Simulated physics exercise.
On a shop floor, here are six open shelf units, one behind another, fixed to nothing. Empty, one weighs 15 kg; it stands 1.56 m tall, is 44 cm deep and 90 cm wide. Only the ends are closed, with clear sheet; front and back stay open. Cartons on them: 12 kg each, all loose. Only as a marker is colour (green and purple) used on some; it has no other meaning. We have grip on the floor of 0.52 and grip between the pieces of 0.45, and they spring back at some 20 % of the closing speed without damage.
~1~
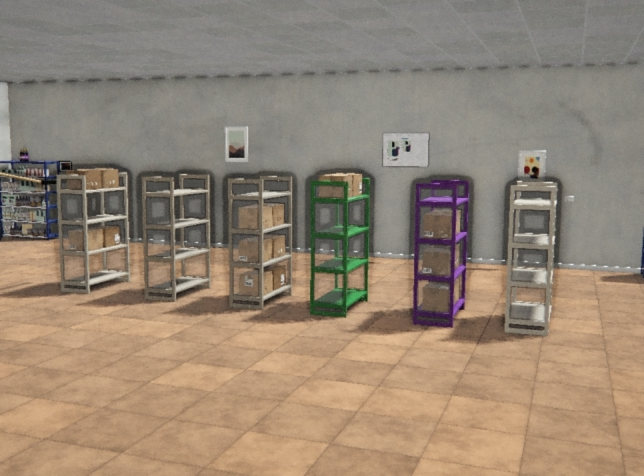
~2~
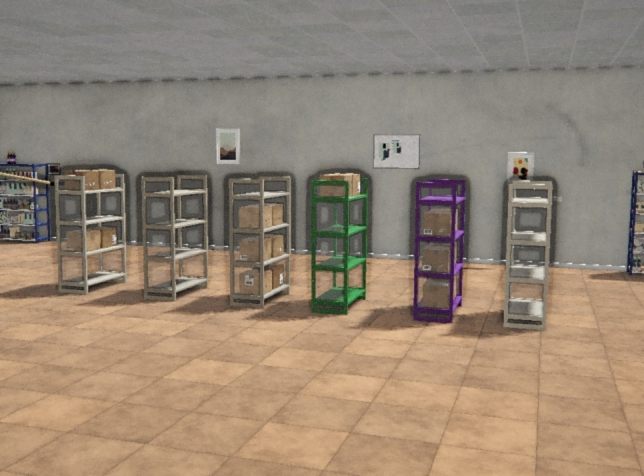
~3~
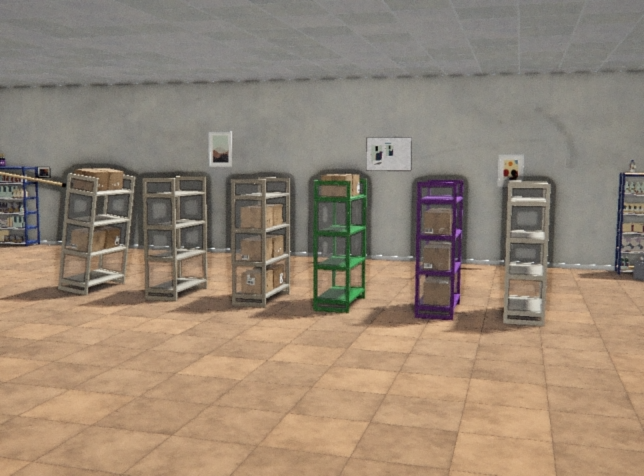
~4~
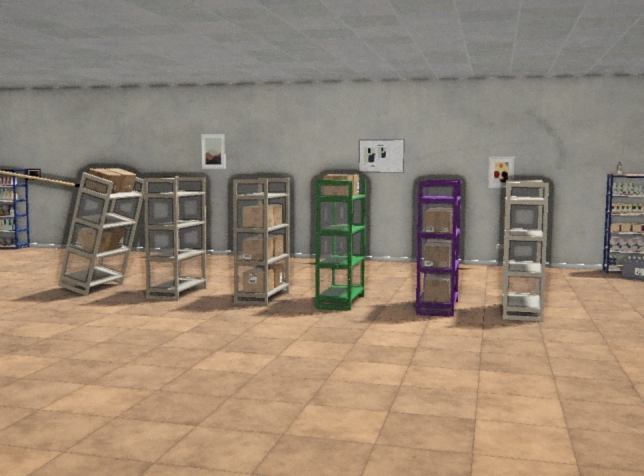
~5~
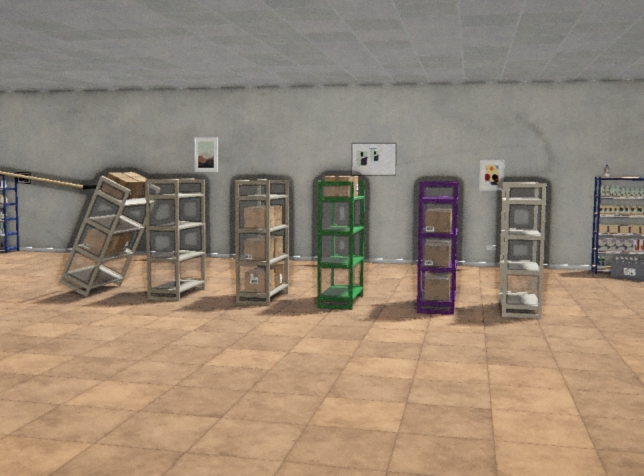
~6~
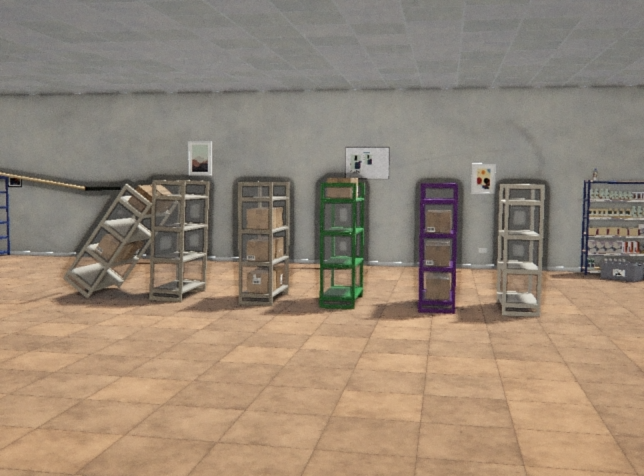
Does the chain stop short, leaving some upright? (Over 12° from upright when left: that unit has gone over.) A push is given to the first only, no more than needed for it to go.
Yes - the domino run doesn't finish.
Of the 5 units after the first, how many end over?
1.
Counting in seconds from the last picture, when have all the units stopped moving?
Roughly 1.5 s.
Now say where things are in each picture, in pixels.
In the first picture (we follow the side turned to the camera; the camera moves round a little), pole end (42, 183) 18 cm from the first unit; green unit (328, 249); purple unit (434, 256); no other piece has moved.
In the second picture, pole end (51, 184) pushing; purple unit (434, 253).
In the third picture, pole end (63, 185) pushing; purple unit (435, 251); no other piece has moved.
In the fourth picture, pole end (76, 186) pushing; purple unit (436, 249); no other piece has moved.
In the fifth picture, pole end (84, 187) stopped; purple unit (437, 249); no other piece has moved.
In the sixth picture, pole end (86, 189) stopped; purple unit (438, 249); green unit (338, 246); no other piece has moved.
Then, 0.10 s on from the sixth picture, 2 cartons spilt or dropped; none of the 5 other units over, 1 disturbed.
Then, 0.34 s on from the sixth picture, 4 cartons spilt or dropped; 1 of the 5 other units over.
Finally, 4 cartons spilt or dropped; 1 of the 5 other units over; green unit unmoved; purple unit unmoved. Four left standing. Seen by the last camera, middles, green unit near (343, 243), purple unit near (438, 245).
